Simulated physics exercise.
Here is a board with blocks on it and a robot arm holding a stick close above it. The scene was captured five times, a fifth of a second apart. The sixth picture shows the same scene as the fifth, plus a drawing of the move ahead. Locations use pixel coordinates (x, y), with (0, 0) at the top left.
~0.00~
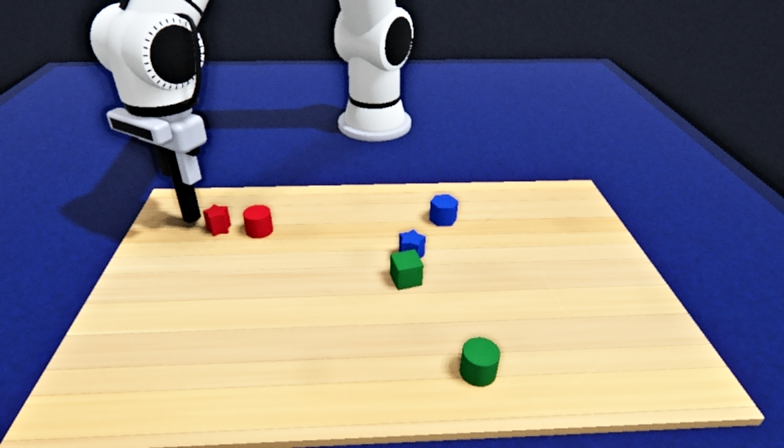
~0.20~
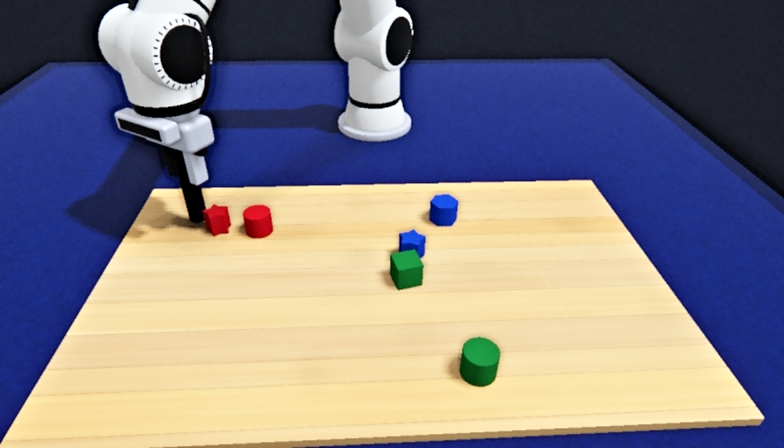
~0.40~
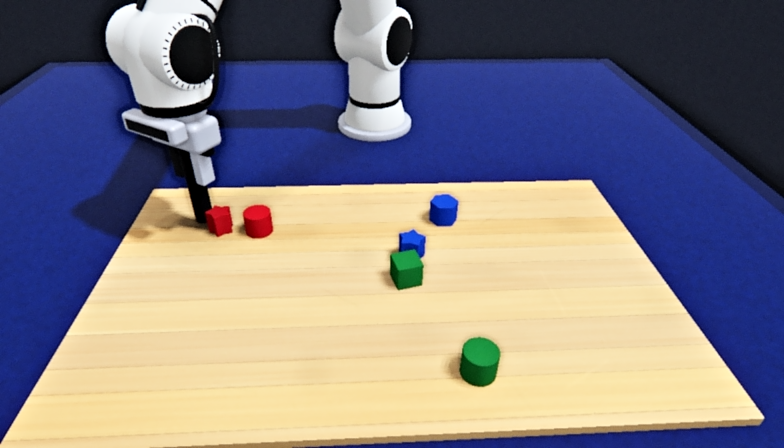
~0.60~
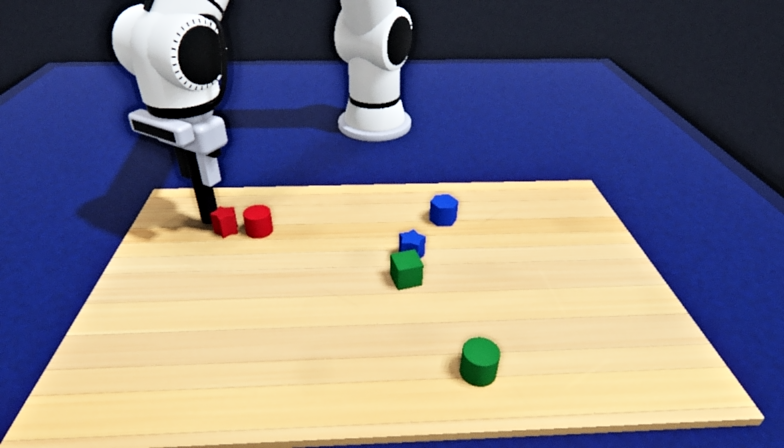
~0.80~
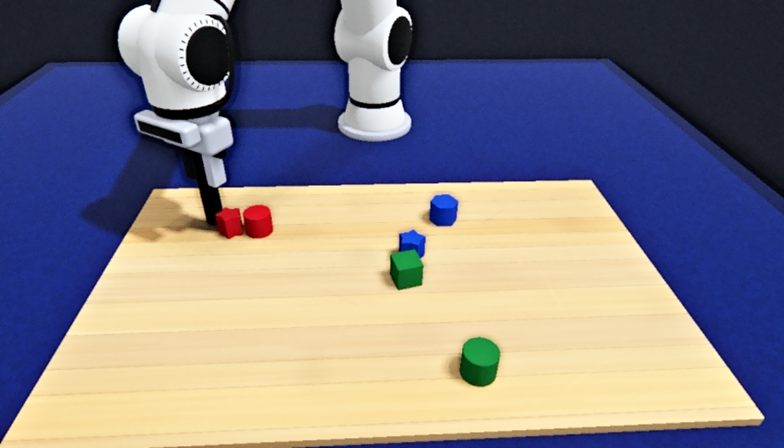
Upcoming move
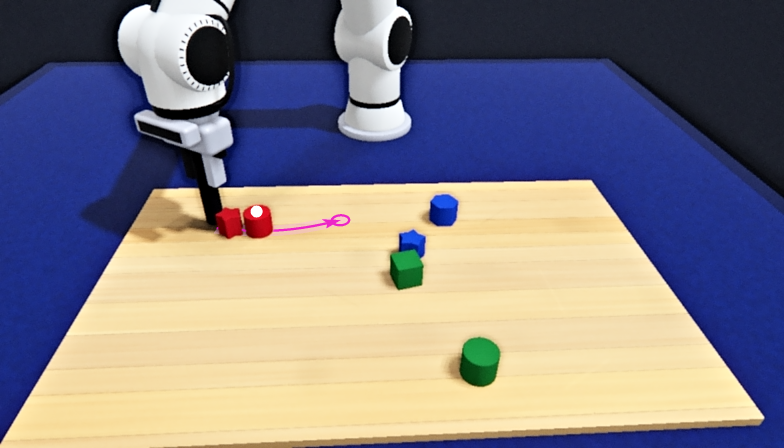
A robot arm holding a black stick moved slightly right along the back left of a wooden board, then nudged a small red star-shaped block a little closer to the red cylinder.
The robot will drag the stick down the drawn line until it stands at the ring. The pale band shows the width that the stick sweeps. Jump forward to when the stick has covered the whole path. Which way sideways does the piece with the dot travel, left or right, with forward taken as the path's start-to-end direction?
Pushed right.
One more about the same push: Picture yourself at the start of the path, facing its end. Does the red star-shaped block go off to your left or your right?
The red star-shaped block is shifted sideways to the right, facing along the path from start to end.
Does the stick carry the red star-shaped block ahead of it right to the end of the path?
Short answer: No.
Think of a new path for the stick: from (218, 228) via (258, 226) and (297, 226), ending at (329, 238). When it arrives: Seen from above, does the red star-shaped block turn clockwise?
That would be a yes.
The line goes from (218, 228) via (258, 231) and (300, 228), ending at (340, 220); the dot is on the red cylinder.
On the path given first. One third of the way, stick (257, 223); red star-shaped block (270, 217); red cylinder (293, 215).
Two thirds of the way, stick (300, 220); red star-shaped block (309, 217), turned 30° clockwise; red cylinder (331, 220).
At the end, stick (340, 213); red star-shaped block (321, 215), turned 65° clockwise; red cylinder (340, 224).
